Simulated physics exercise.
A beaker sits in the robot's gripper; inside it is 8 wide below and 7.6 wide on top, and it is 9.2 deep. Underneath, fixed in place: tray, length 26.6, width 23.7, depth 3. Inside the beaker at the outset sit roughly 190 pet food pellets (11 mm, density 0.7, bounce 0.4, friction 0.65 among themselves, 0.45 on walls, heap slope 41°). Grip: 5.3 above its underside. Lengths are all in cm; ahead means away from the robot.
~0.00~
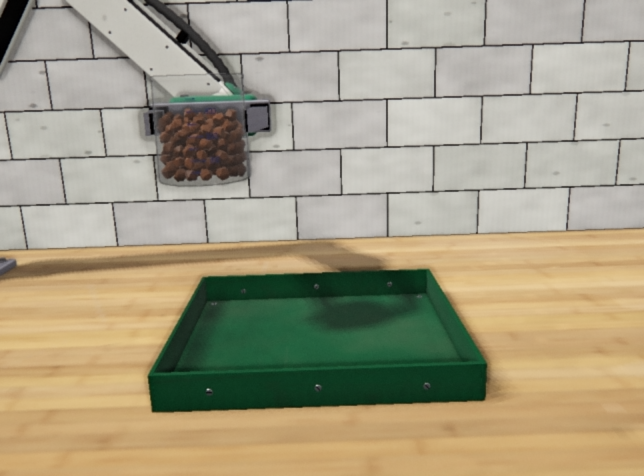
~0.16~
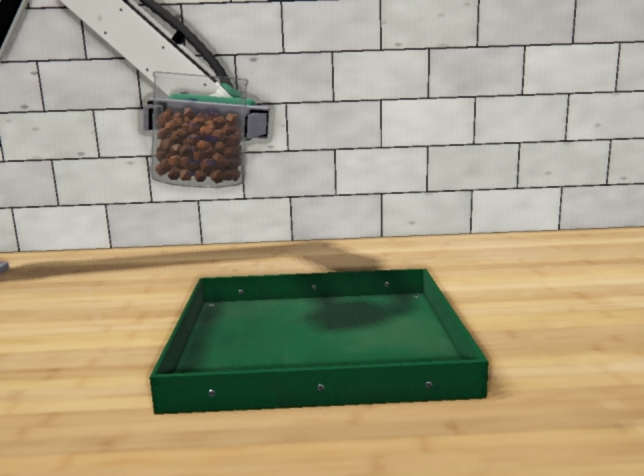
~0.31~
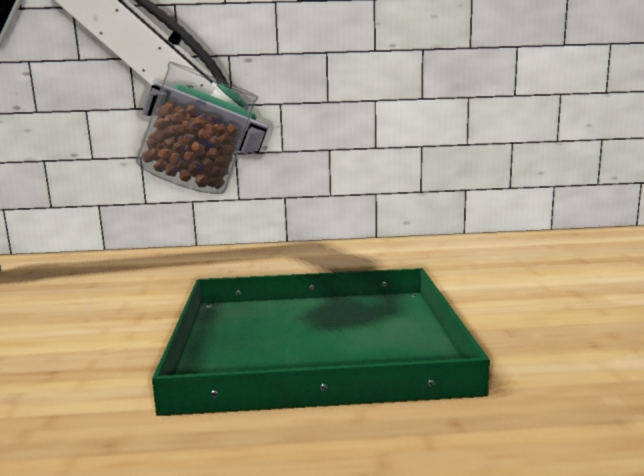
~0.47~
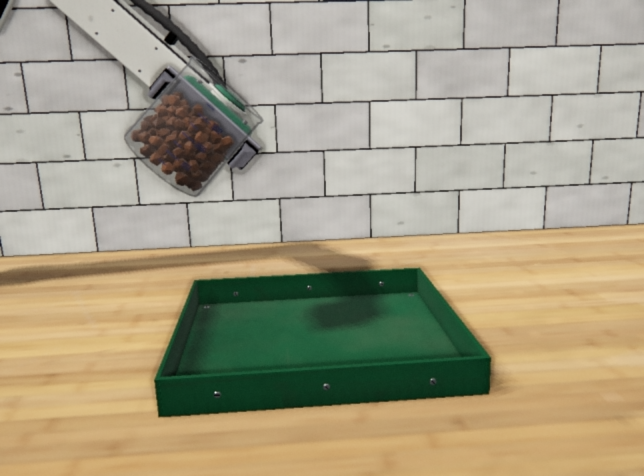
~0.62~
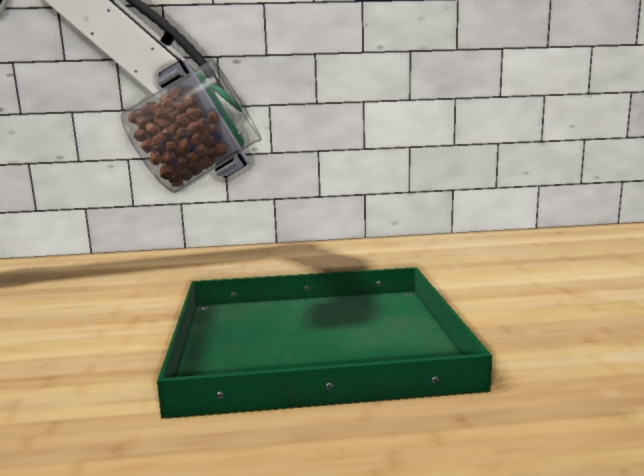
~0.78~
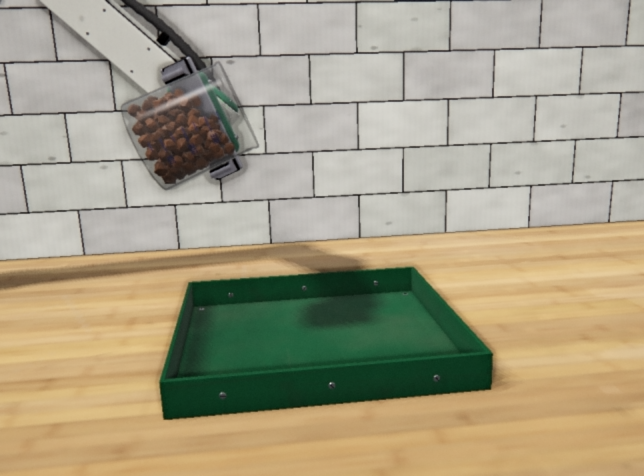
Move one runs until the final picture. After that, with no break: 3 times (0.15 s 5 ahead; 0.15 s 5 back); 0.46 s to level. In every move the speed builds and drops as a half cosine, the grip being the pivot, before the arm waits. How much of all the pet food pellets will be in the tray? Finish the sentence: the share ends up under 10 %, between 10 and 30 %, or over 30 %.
The share ends up between 10 and 30 %.
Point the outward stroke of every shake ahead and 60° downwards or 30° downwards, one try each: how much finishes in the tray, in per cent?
About 0 and 0 per cent.
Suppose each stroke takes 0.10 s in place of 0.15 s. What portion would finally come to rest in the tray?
Roughly 40 percent then.
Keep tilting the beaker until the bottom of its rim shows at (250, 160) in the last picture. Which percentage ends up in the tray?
The share is about 60 percent.
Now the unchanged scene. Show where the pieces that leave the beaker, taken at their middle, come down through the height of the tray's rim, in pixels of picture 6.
Check roughly (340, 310) in the last picture.
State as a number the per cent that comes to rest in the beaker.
Roughly 85 percent.
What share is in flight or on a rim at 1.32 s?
I'd reckon close to 4 per cent.
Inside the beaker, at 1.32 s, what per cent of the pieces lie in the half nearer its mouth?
Something like 40 percent sits in that half.
By 1.32 s, tilted 68° forward, highest piece 23 above the table; 176 in the beaker, 11 in the tray, 7 in flight or on a rim.
By 1.87 s, tilted 44° forward, highest piece 23 above the table; 164 in the beaker, 30 in the tray.
By 2.34 s, level, highest piece 25 above the table; 164 in the beaker, 30 in the tray.
By 3.39 s, level, highest piece 24 above the table; 164 in the beaker, 30 in the tray.
Final count, 164 in the beaker, 30 in the tray. That is 15 % in the tray.
